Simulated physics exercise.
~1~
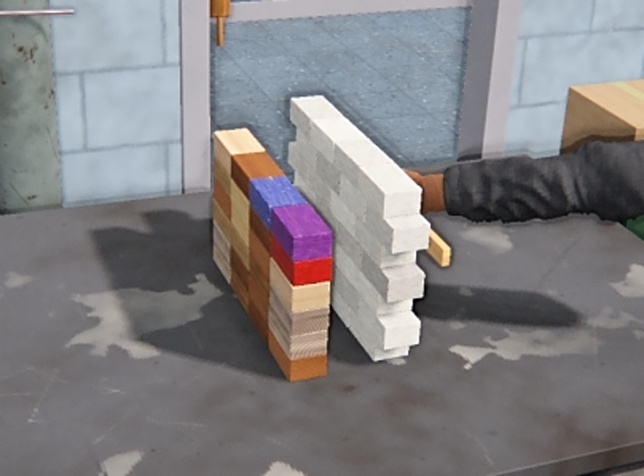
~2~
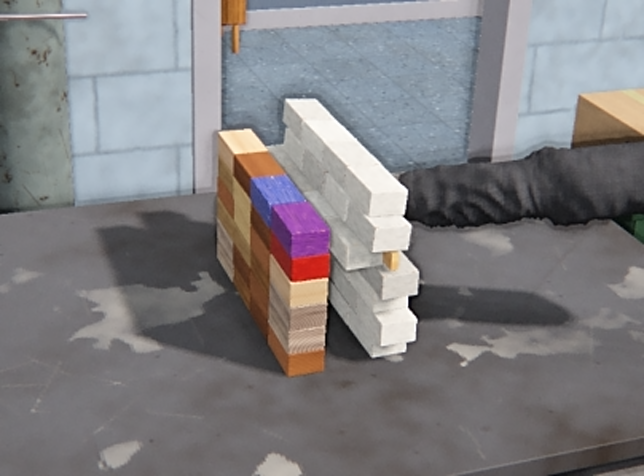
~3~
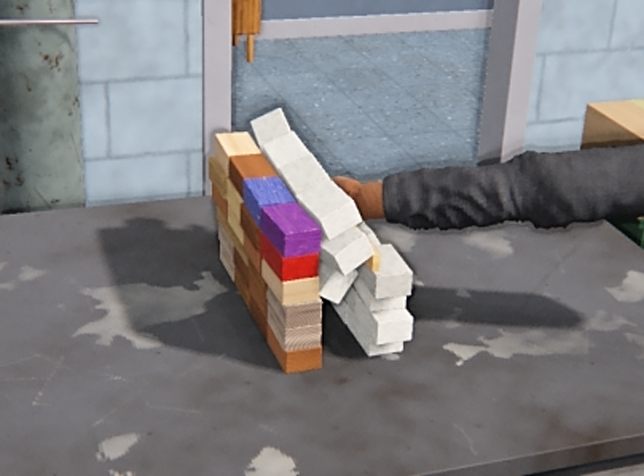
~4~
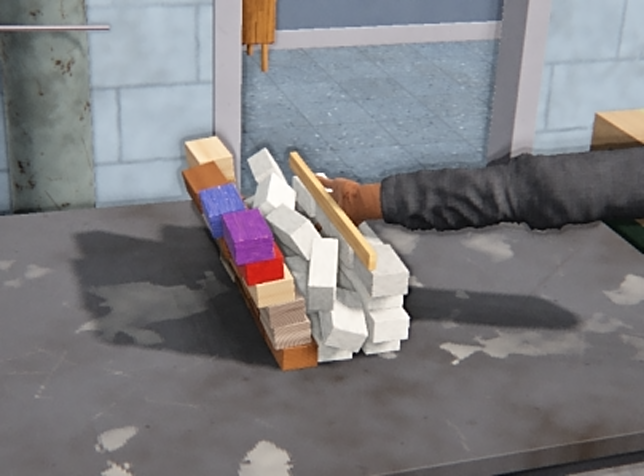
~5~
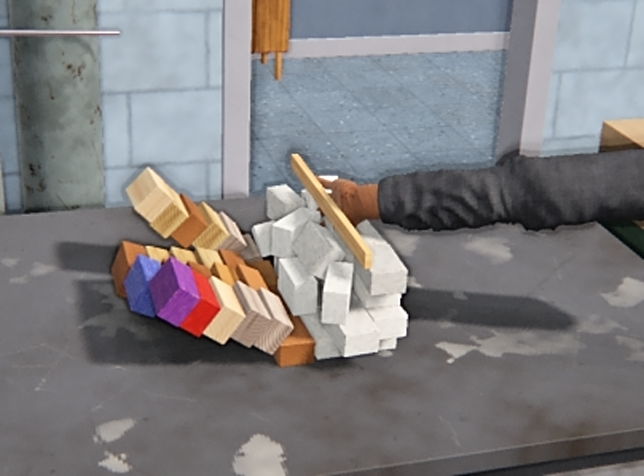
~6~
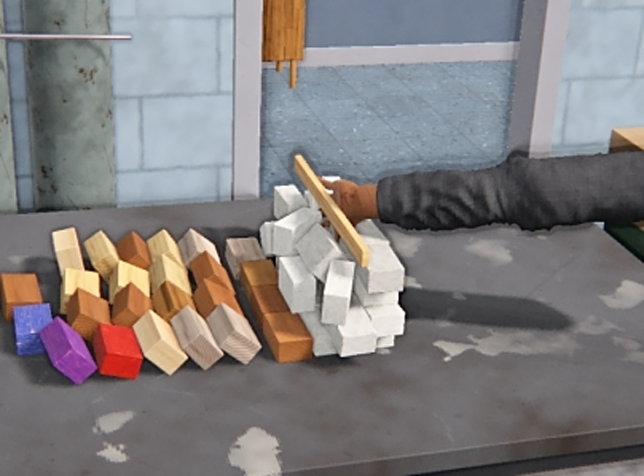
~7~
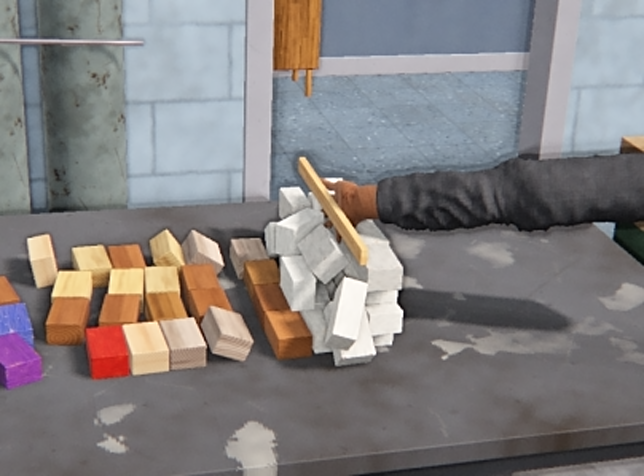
A dark-sleeved arm reaches in from the right across a grey, worn tabletop, seen from slightly above, its hand pushing a wooden strip into the back of a pale block wall. Just left of it stands a second wall of brown and tan blocks, with blue, purple and red ones near its close end. The pale wall buckles and its upper part tips left against the coloured one. That wall leans, then topples left in rows, while the hand stops. The coloured blocks spread flat across the table, a few low brown ones staying beside the jumbled pale heap.
